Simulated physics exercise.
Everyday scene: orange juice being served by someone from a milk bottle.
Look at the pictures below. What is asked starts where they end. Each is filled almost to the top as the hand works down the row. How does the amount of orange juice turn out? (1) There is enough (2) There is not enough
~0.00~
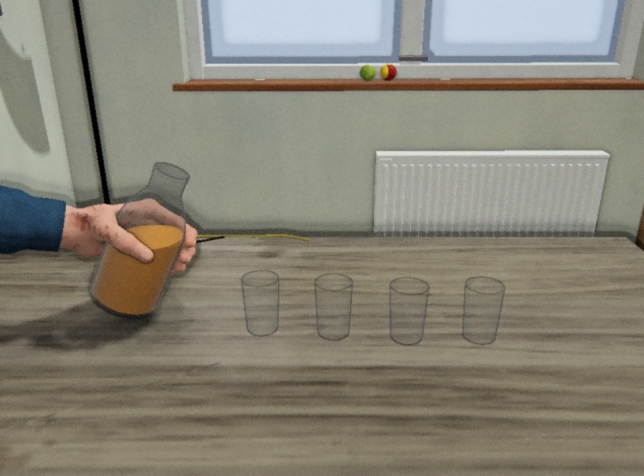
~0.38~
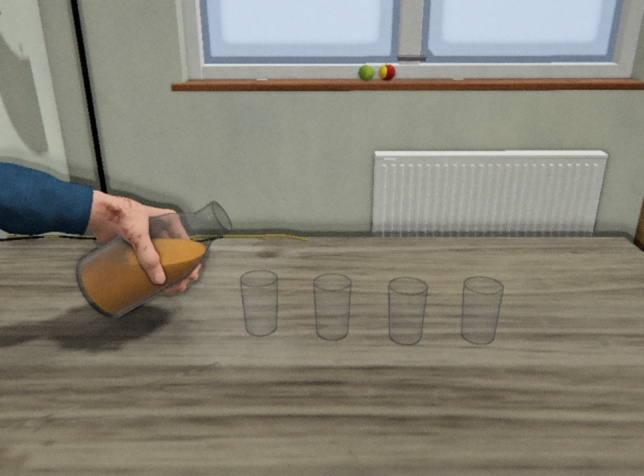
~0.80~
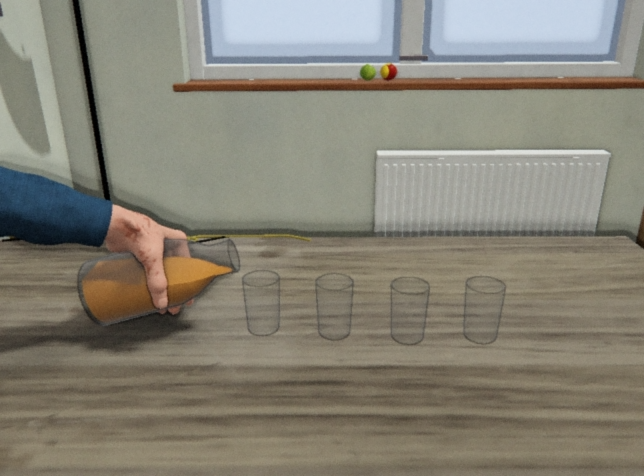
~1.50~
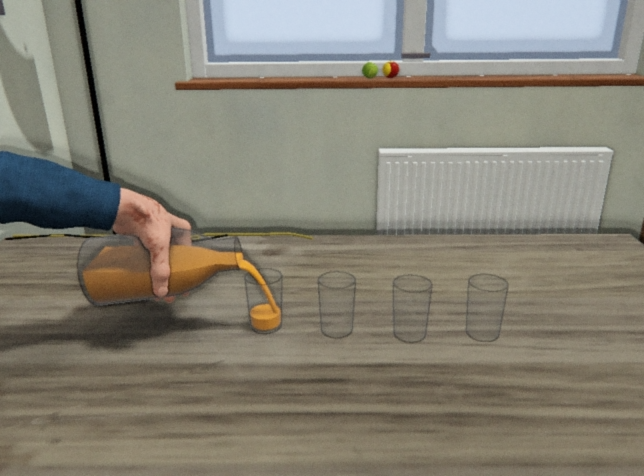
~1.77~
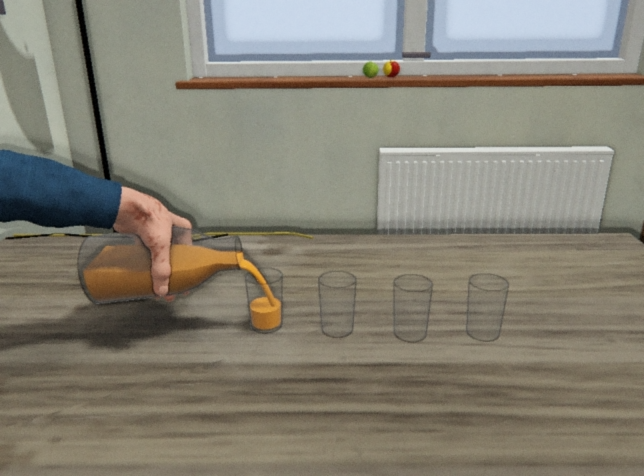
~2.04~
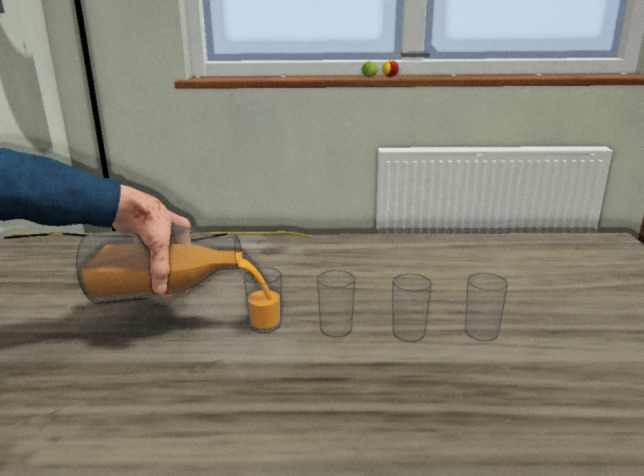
1.
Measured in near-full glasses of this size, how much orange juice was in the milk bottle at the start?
About 6.0 of them.
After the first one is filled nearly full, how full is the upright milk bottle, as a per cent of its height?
It stays around 40 percent of its height.
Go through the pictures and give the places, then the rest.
In the first frame, the milk bottle is on its way; milk bottle (148, 235) tipped 25° with all of its load; four glasses, the last at (482, 309).
In the second frame, the orange juice nears the lip; milk bottle (162, 252) tipped 60° with all of its load; the first is empty.
In the third frame, the orange juice nears the lip; milk bottle (167, 274) tipped 75° with all of its load; four glasses, the last at (483, 308).
In the fourth frame, pouring; milk bottle (168, 262) tipped 80° with nearly all of its load; the first is about a quarter full.
In the fifth frame, pouring; milk bottle (169, 261) tipped 85° with nearly all of its load; four glasses, the last at (486, 306).
In the sixth frame, pouring; milk bottle (168, 260) tipped 85° with nearly all of its load; the first is about half full.
After 2.6 s, the first is about three quarters full.
After 6.4 s, the first is done and the milk bottle has about three quarters of its load.
After 17.7 s, all four are full and about a third of the orange juice is over.
